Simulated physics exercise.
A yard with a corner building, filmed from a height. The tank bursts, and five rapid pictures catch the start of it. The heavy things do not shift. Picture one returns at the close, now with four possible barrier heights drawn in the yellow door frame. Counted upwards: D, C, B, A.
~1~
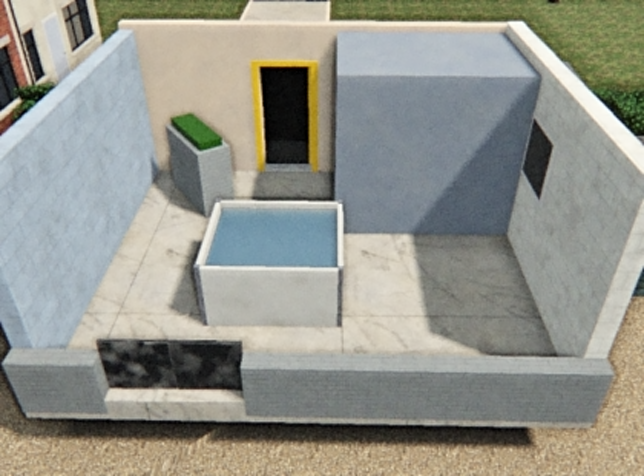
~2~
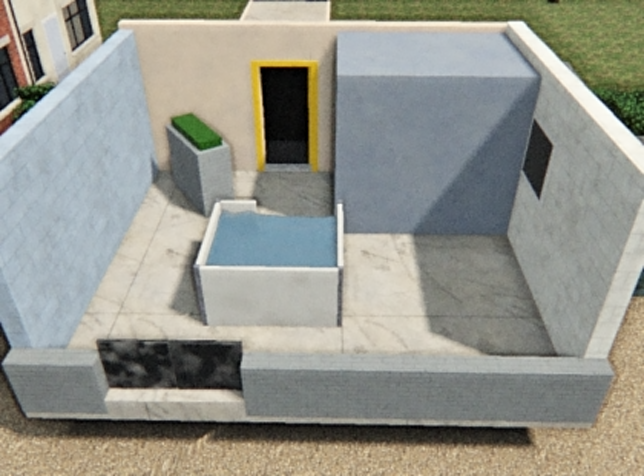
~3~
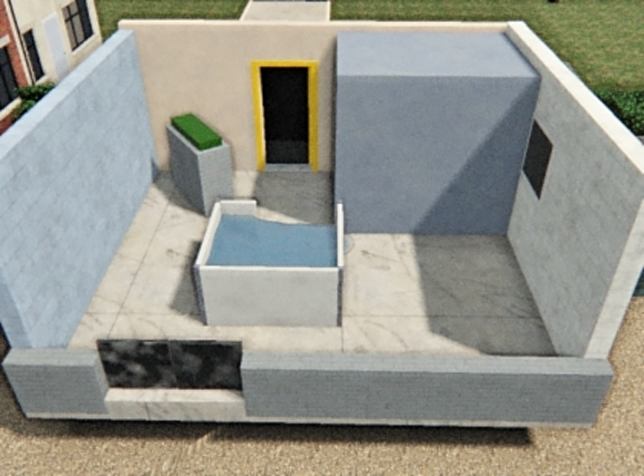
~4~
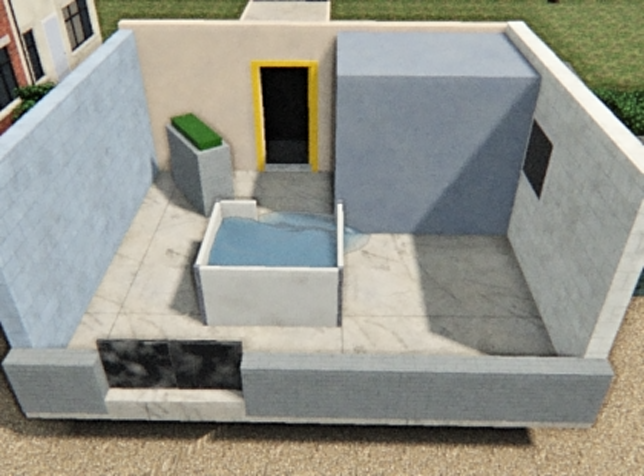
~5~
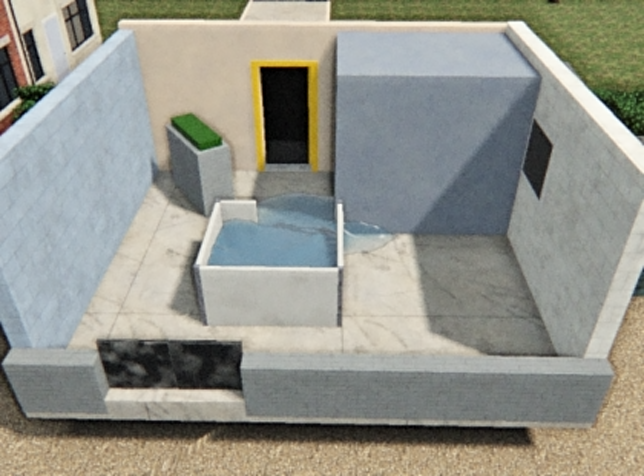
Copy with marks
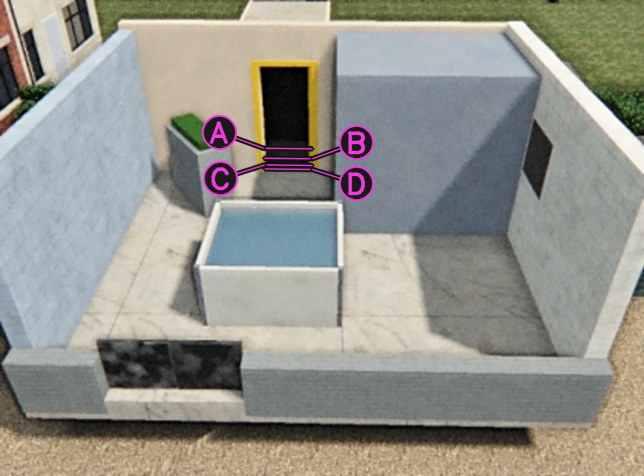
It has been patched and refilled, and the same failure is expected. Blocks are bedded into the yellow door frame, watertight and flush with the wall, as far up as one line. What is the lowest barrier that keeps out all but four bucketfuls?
Line A.
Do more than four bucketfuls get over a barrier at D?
Yes, that goes wrong.
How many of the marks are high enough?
One of them.
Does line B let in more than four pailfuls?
Yes, it does.
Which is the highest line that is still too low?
B it is.
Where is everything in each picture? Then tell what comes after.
In the first frame, water in the tank at rest, its middle at (275, 238); foot of the yellow doorway at (288, 171); shut gate at (171, 347).
In the second frame, water covers 1 % of the ground, its front hidden from here.
In the third frame, water covers 4 % of the ground, its front hidden from here.
In the fourth frame, 8 % of the ground under water, visible out to (359, 230).
In the fifth frame, 13 % of the ground under water, visible out to (295, 194).
In magenta, A at (287, 148); B at (288, 158); C at (288, 165); D at (288, 169); from the bottom up D, C, B, A.
For line A, a bucket or two gets in.
For line B, about 14 bucketfuls get in.
For line C, dozens of bucketfuls pour in.
For line D, dozens of bucketfuls pour in.
